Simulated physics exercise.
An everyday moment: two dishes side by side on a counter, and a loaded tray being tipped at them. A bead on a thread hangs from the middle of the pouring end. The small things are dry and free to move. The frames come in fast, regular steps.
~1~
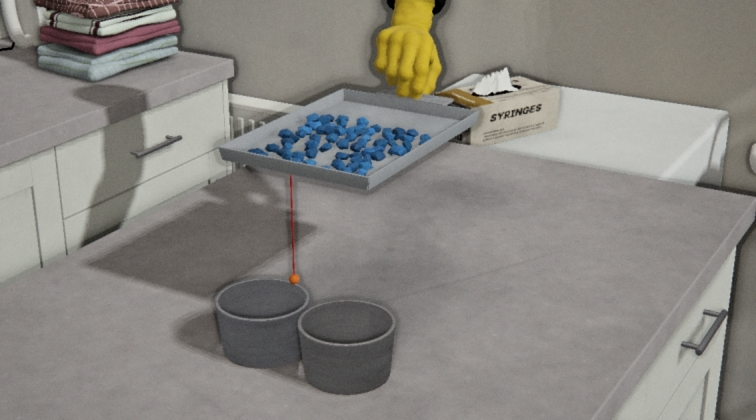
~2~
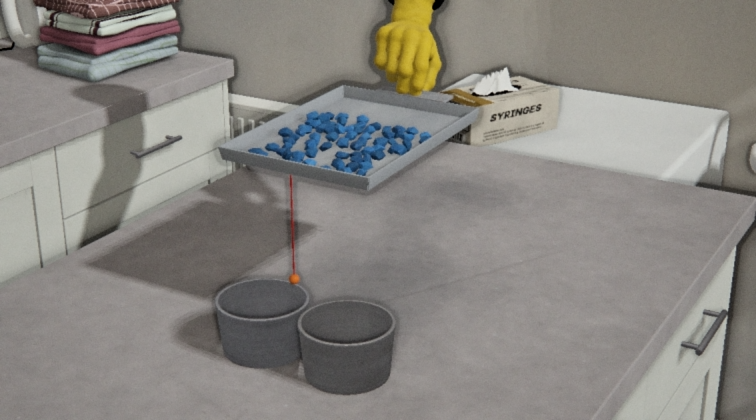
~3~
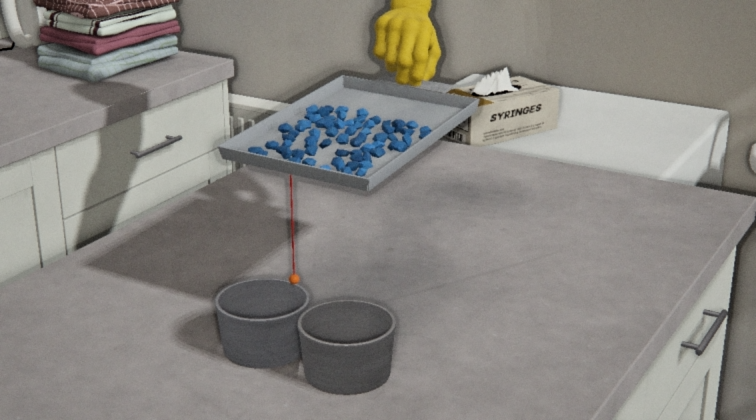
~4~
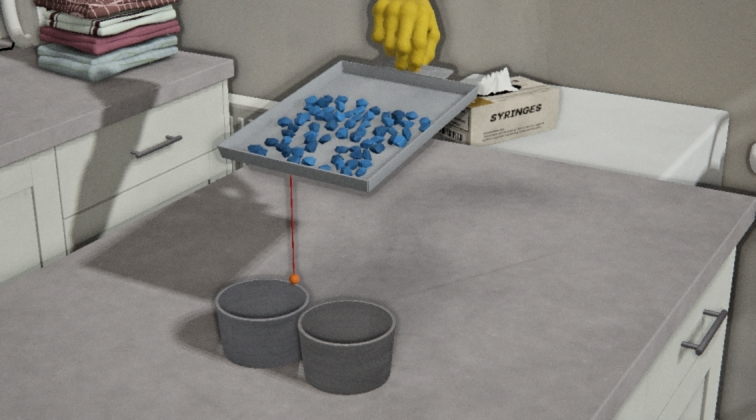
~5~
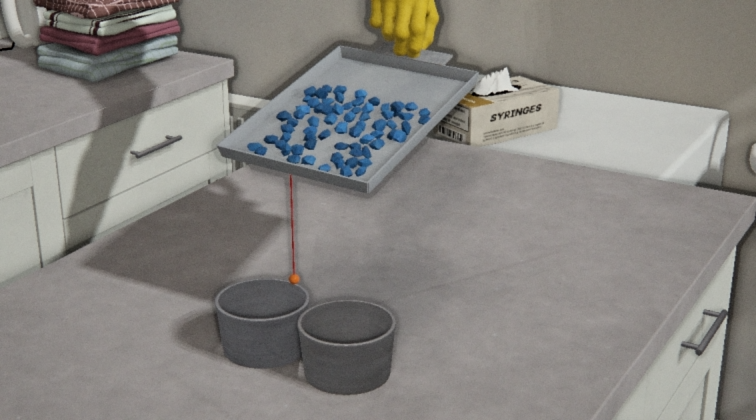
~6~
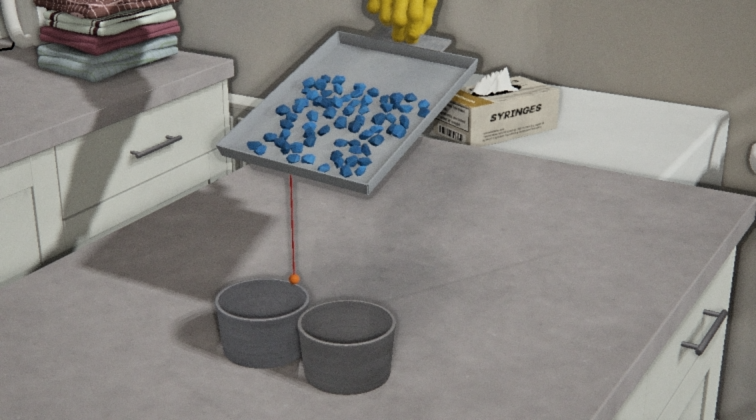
A yellow-gloved hand holds a grey tray of blue stones above a grey countertop in a room with white cabinets, seen from slightly above by a still camera. Two dark grey dishes sit side by side below, an orange bead hangs on a red thread, and folded towels and a syringes box stand behind. The tray's far side rises steadily, tilting its near edge toward the viewer.
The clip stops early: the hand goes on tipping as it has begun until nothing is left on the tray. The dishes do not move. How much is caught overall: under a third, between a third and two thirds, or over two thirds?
They take over two thirds between them.
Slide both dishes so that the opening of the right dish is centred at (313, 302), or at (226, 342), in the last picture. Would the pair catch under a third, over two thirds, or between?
One: Under a third. Two: Under a third.
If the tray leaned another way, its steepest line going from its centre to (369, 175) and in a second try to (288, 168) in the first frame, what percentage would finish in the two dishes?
Roughly 70 per cent, and 60 per cent.
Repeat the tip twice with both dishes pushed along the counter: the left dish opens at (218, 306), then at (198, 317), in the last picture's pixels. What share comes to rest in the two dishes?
First some 70, then 30 per cent.
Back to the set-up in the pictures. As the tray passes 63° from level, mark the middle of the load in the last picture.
Roughly at (316, 143).
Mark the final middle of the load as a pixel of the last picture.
Close to (325, 361).
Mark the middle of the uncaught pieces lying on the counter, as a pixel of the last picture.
At about (234, 403).
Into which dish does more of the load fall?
It is the right dish.
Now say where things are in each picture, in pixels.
The first picture shows corners of the pouring end at (222, 146) and (368, 176), level; middle of the load at (342, 144), aquarium stones; left dish at (237, 337); right dish at (322, 363); bead on its thread at (294, 279).
The second picture shows corners of the pouring end at (222, 146) and (368, 176), level; middle of the load at (342, 143).
The third picture shows corners of the pouring end at (222, 146) and (367, 177), tipped barely, lowest at the right corner; middle of the load at (342, 139).
The fourth picture shows corners of the pouring end at (221, 145) and (367, 179), tipped a little, lowest at the right corner; middle of the load at (342, 134).
The fifth picture shows corners of the pouring end at (220, 144) and (367, 181), tipped a little, lowest at the right corner; middle of the load at (341, 128).
The sixth picture shows corners of the pouring end at (220, 144) and (367, 182), tipped clearly, lowest at the right corner; middle of the load at (340, 123); left dish at (237, 337); right dish at (322, 363).
Soon after the last picture, tray tipped steeply; nearly all on the tray; a stray few in the air.
A little later, tray tipped past a quarter turn; a small part on the tray; about a third in the right dish; a small part in the left dish; a small part outside both; about half in the air.
Later still, tray tipped past a quarter turn; about half in the right dish; about a quarter in the left dish; about a quarter outside both.
At rest, tray tipped past a quarter turn; about half in the right dish; about a quarter in the left dish; about a quarter outside both.
